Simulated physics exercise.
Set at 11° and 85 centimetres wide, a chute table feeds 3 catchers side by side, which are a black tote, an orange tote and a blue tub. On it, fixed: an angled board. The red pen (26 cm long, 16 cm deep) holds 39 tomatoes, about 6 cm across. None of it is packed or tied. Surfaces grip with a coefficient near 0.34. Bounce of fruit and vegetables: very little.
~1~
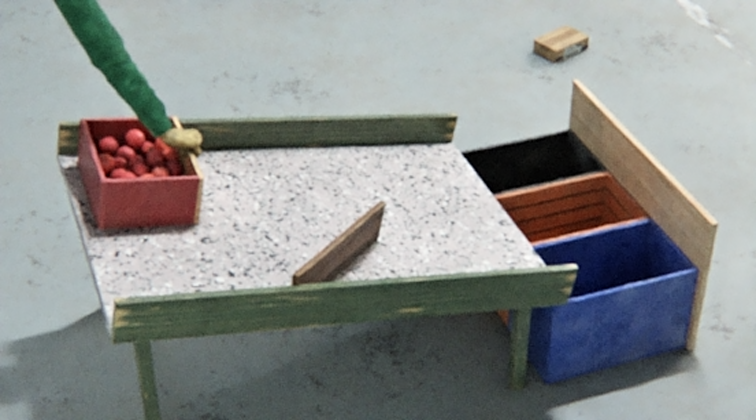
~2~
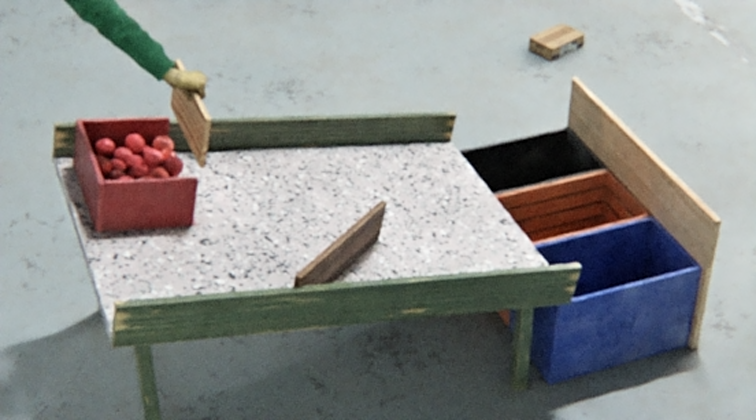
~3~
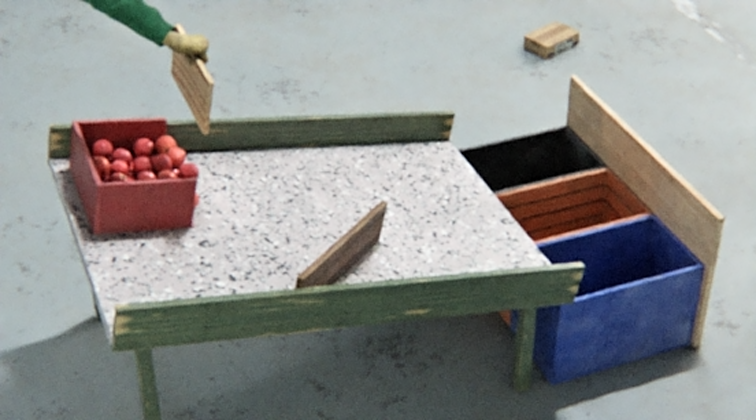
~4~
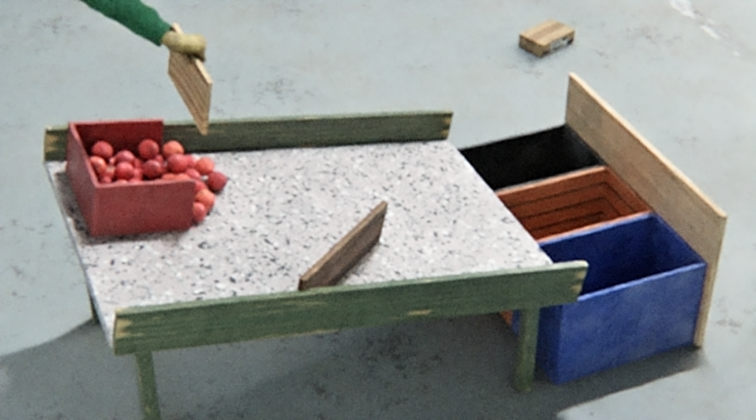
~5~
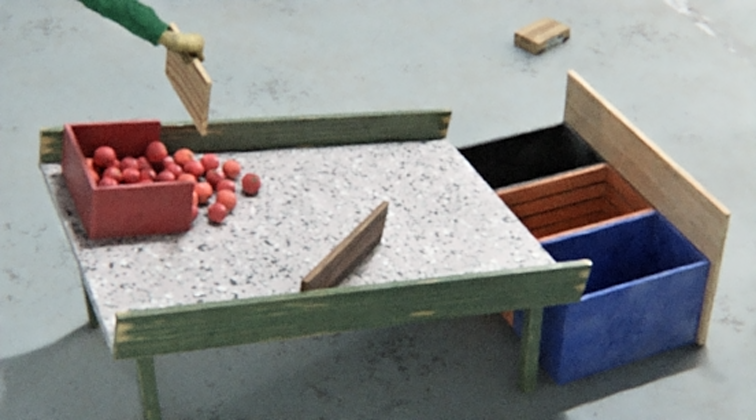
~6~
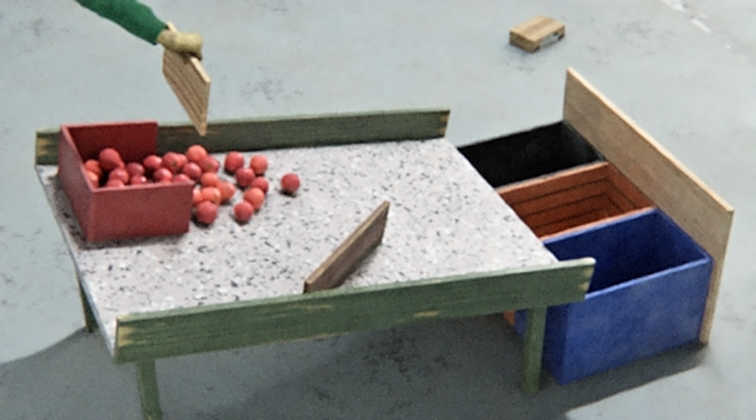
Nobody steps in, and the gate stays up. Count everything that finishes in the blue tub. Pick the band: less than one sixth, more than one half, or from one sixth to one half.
The band is less than one sixth.
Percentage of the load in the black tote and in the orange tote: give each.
About 60 and 40 per cent.
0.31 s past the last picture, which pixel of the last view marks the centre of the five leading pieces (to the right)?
Their mean place is roughly (352, 167) in the last picture.
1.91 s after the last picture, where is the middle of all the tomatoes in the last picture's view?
About (564, 224).
Then, 0.31 s after the last picture, 11 still in the red pen and 28 on the slope.
Then, 0.69 s after the last picture, 35 on the slope and 4 in the air.
Then, 1.22 s after the last picture, 12 in the black tote, 7 in the orange tote, 14 on the slope and 6 in the air.
Outcome (1.91 s after the last picture), 24 in the black tote and 15 in the orange tote. Asked share, 0 of 39, 0 per cent.
